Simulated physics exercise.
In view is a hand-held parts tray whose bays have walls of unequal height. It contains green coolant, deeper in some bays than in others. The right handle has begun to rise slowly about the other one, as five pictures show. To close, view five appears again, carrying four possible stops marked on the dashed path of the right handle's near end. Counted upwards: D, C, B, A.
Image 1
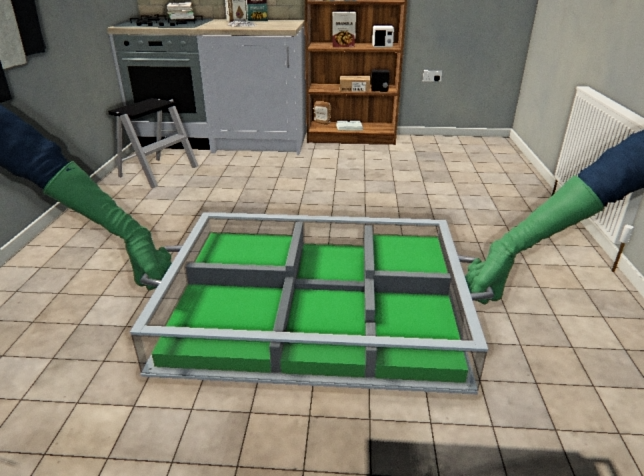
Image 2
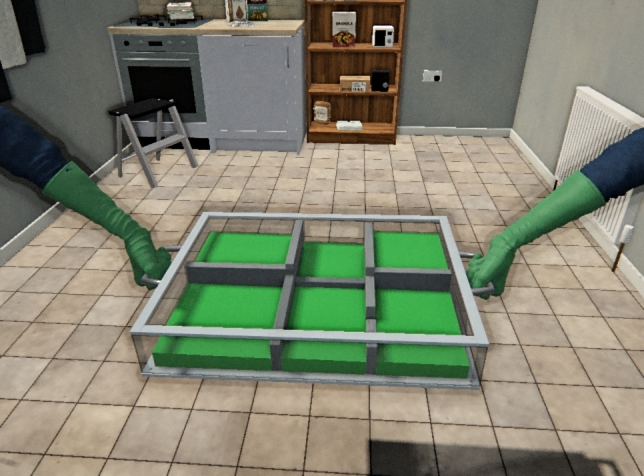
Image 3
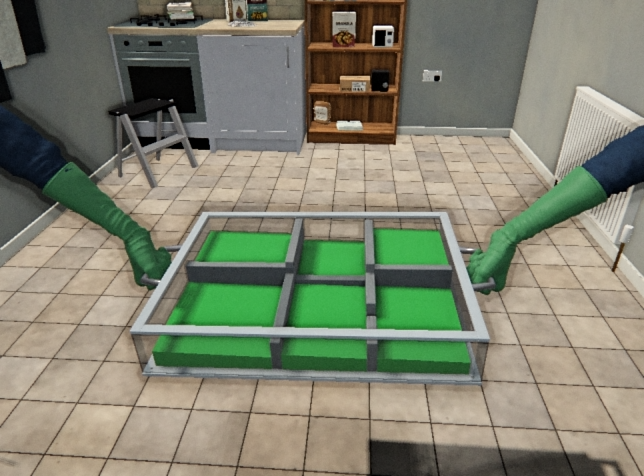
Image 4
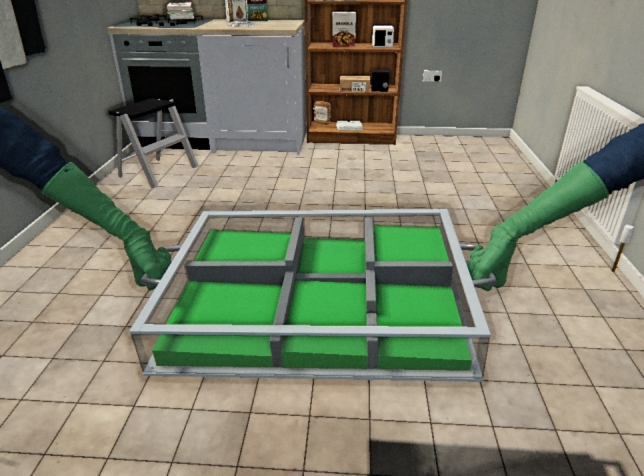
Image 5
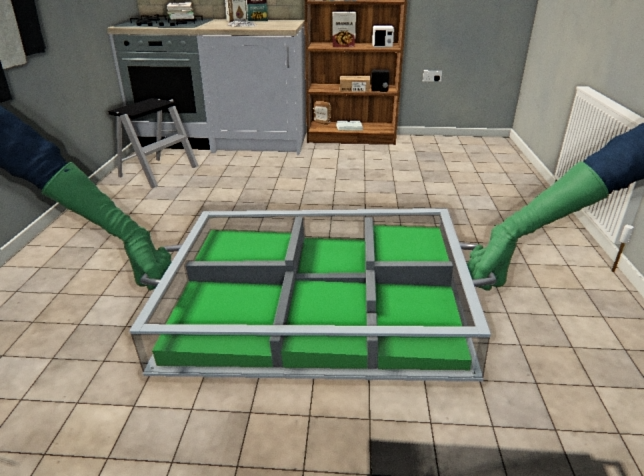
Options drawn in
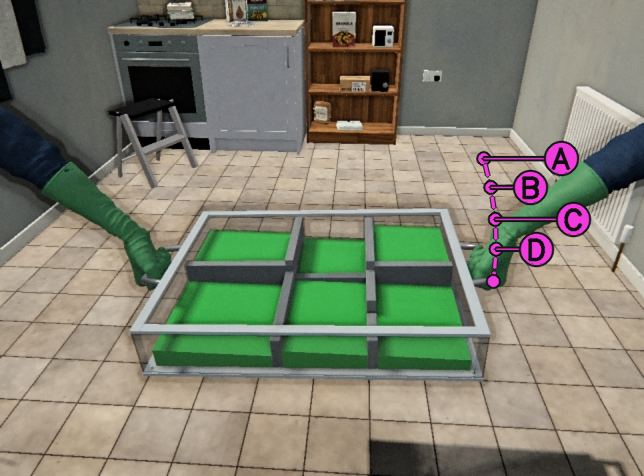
Green-gloved hands holding a clear-sided tray of green liquid in six bays above a tiled kitchen floor, tilting it very slightly left.
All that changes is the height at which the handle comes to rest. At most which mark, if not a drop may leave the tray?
The answer is mark B.
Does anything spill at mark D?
No, that is safe.
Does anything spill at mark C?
No, not at all.
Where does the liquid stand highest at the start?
It is the back right one.
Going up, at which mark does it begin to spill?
It is A.
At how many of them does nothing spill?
Three of them.
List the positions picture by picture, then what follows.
In the first frame, the tray is level; deepest in the back right bay, at (406, 256), shallowest in the back middle; right handle at (483, 277).
The second frame shows tipped about 1° down to the left; no wall is crossed; right handle at (484, 272).
The third frame shows tipped about 2° down to the left; no wall is crossed; right handle at (485, 268).
The fourth frame shows tipped about 3° down to the left; no wall is crossed; right handle at (486, 264).
The fifth frame shows tipped about 3° down to the left; deepest in the back right bay, at (407, 246), shallowest in the front right; right handle at (486, 263).
On the marked copy, A at (483, 158); B at (490, 187); C at (495, 219); D at (496, 249).
Choosing A, about 7 % goes over the rim.
Choosing B, nothing spills; the front left bay holds the most.
Choosing C, nothing spills; the back left bay holds the most.
Choosing D, nothing spills; the back left bay holds the most.
